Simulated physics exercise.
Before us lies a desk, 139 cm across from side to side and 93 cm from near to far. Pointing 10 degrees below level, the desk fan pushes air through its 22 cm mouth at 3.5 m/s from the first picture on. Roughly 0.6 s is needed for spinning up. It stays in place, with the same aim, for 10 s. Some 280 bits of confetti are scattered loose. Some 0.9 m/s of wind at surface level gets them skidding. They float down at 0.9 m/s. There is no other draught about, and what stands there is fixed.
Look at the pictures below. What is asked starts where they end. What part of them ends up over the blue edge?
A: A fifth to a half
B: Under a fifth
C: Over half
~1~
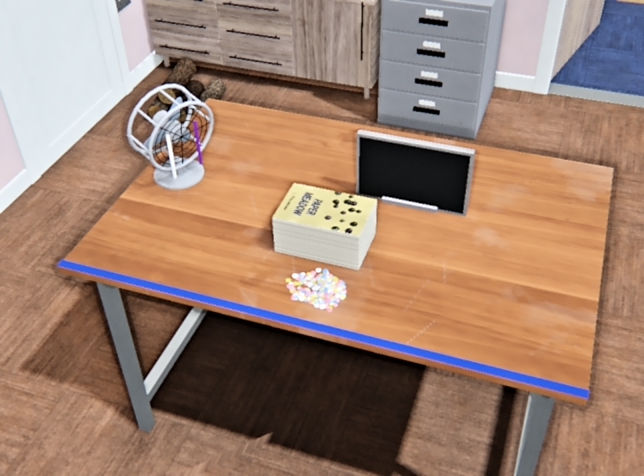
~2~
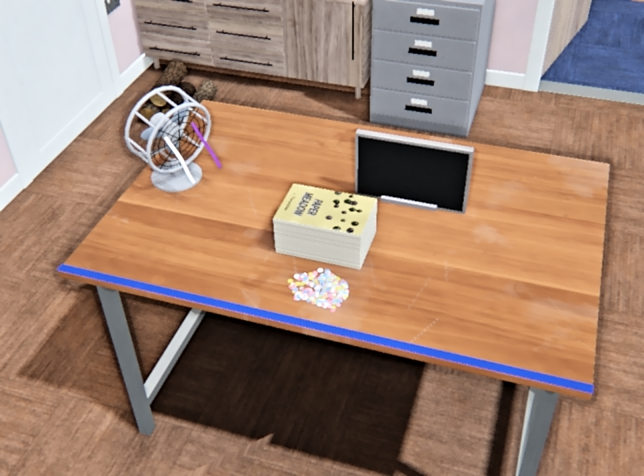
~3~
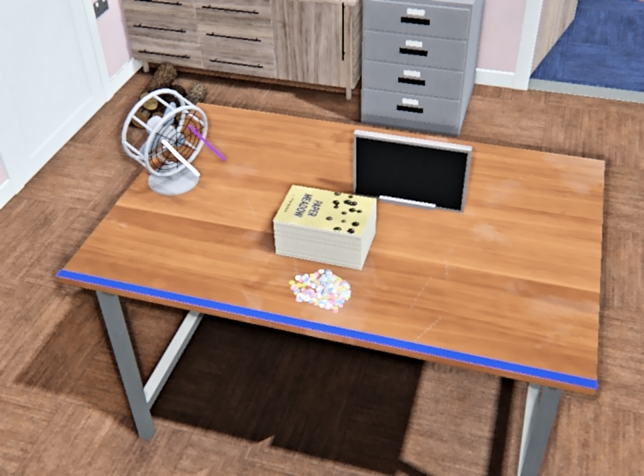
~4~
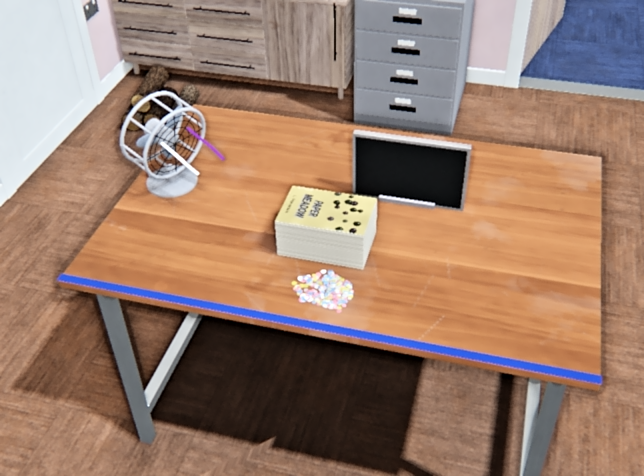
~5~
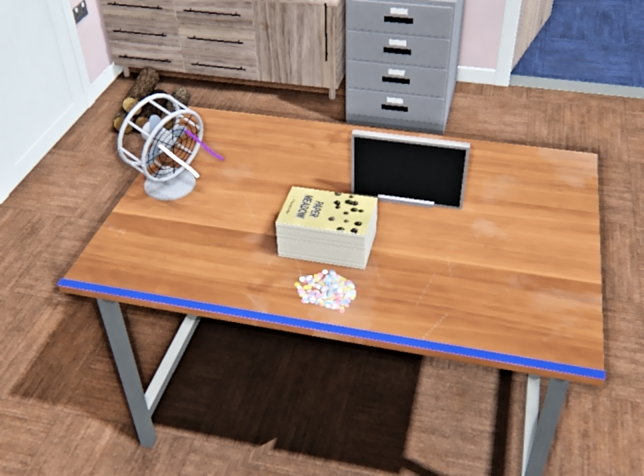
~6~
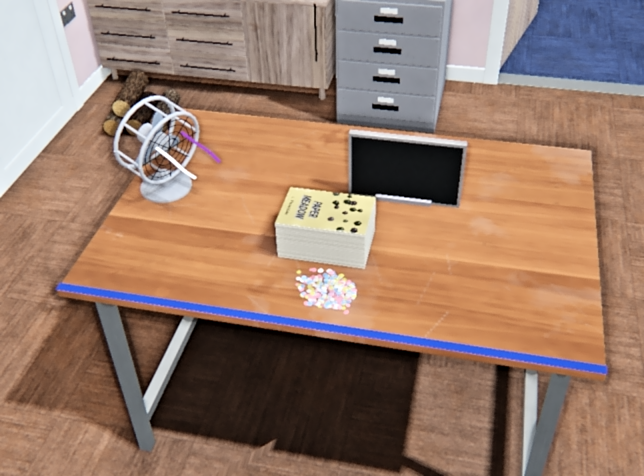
Option C: Over half.
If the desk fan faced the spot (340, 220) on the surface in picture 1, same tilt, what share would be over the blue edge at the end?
60 %.
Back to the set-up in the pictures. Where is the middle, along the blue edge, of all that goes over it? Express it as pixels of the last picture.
Around (332, 332).
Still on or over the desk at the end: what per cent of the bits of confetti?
Around 0 per cent.
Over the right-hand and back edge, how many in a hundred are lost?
I'd say near 0 percent right-hand and close to 0 percent back.
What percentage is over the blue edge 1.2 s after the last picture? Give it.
About 30 per cent.
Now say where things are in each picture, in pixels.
In the first picture, the middle of the bits of confetti is near (322, 289), none has stirred yet and the mouth of the desk fan is at (171, 128).
In the second picture, the middle of the bits of confetti is near (324, 289), none has stirred yet and the blue edge is centred on (300, 326).
In the third picture, the middle of the bits of confetti is near (326, 290), none has stirred yet, the top of a book is at (326, 209) and the top of a laptop is at (412, 140).
In the fourth picture, the middle of the bits of confetti is near (329, 290) and none has stirred yet.
In the fifth picture, the middle of the bits of confetti is near (331, 290) and none has stirred yet.
In the sixth picture, the middle of the bits of confetti is near (332, 290), the farthest in sight from the desk fan is at (346, 312) and about 10 % have left their places.
Then, 1.2 s after the last picture the count stands so, 34 % are over the blue edge; the middle of those still in play is near (314, 285).
Then, 2.4 s after the last picture the count stands so, 77 % are over the blue edge; the middle of those still in play is near (296, 277).
Then, 4.7 s after the last picture the count stands so, 99 % are over the blue edge.
Then, 9.2 s after the last picture, at the end, 100 % are over the blue edge.
